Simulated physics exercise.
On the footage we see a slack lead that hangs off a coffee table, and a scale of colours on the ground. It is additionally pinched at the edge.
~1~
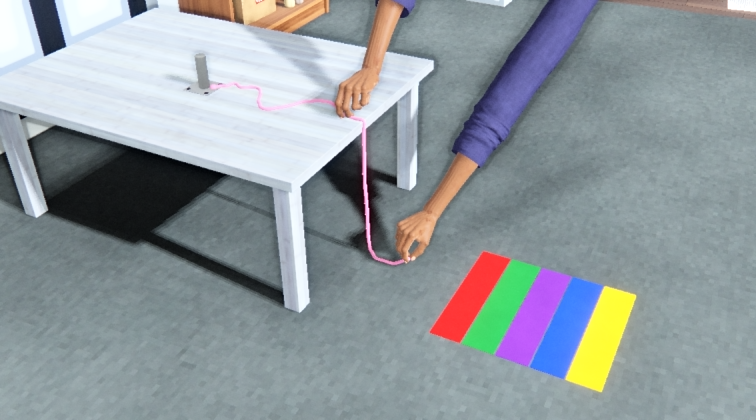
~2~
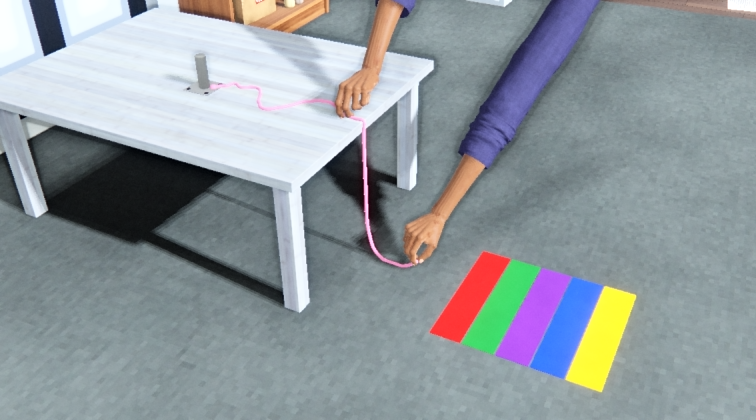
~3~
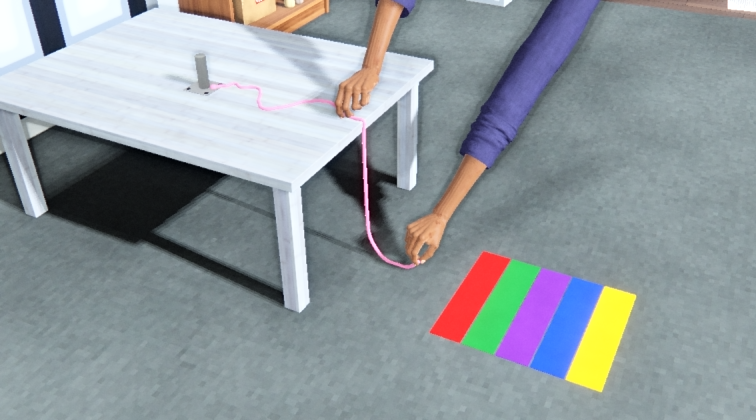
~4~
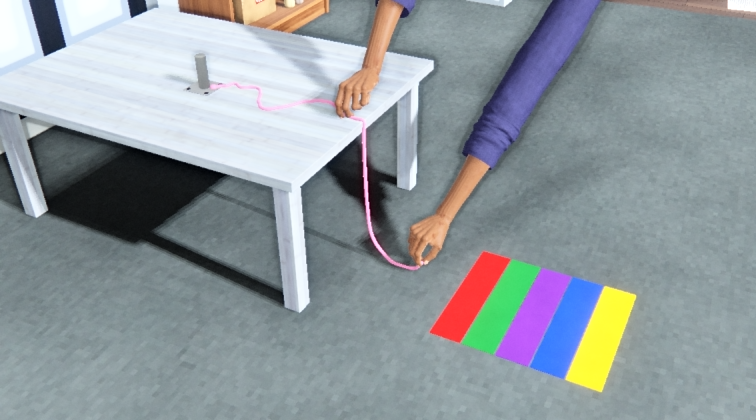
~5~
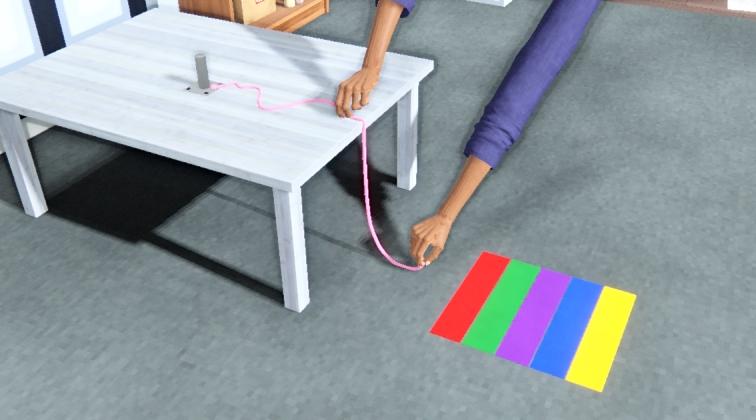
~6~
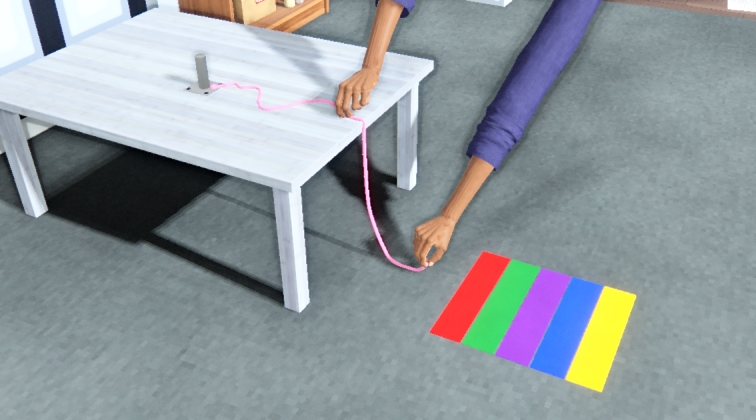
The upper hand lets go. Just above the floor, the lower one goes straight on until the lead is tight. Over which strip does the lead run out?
Over the blue strip.
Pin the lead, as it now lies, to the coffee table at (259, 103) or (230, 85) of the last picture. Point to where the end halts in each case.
Per try (px, approx.): (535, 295), (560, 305).
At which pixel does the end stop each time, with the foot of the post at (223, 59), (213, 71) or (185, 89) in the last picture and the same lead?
Per try, approx.: (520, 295); (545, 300); (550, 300).
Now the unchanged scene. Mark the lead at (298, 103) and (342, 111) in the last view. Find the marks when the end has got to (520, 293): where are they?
Mark one about (332, 116), mark two about (368, 148).
Soon after, end near (520, 293); over green.
Then, end near (553, 303); over purple.
At full stretch, end near (572, 309); over blue. The blue one.
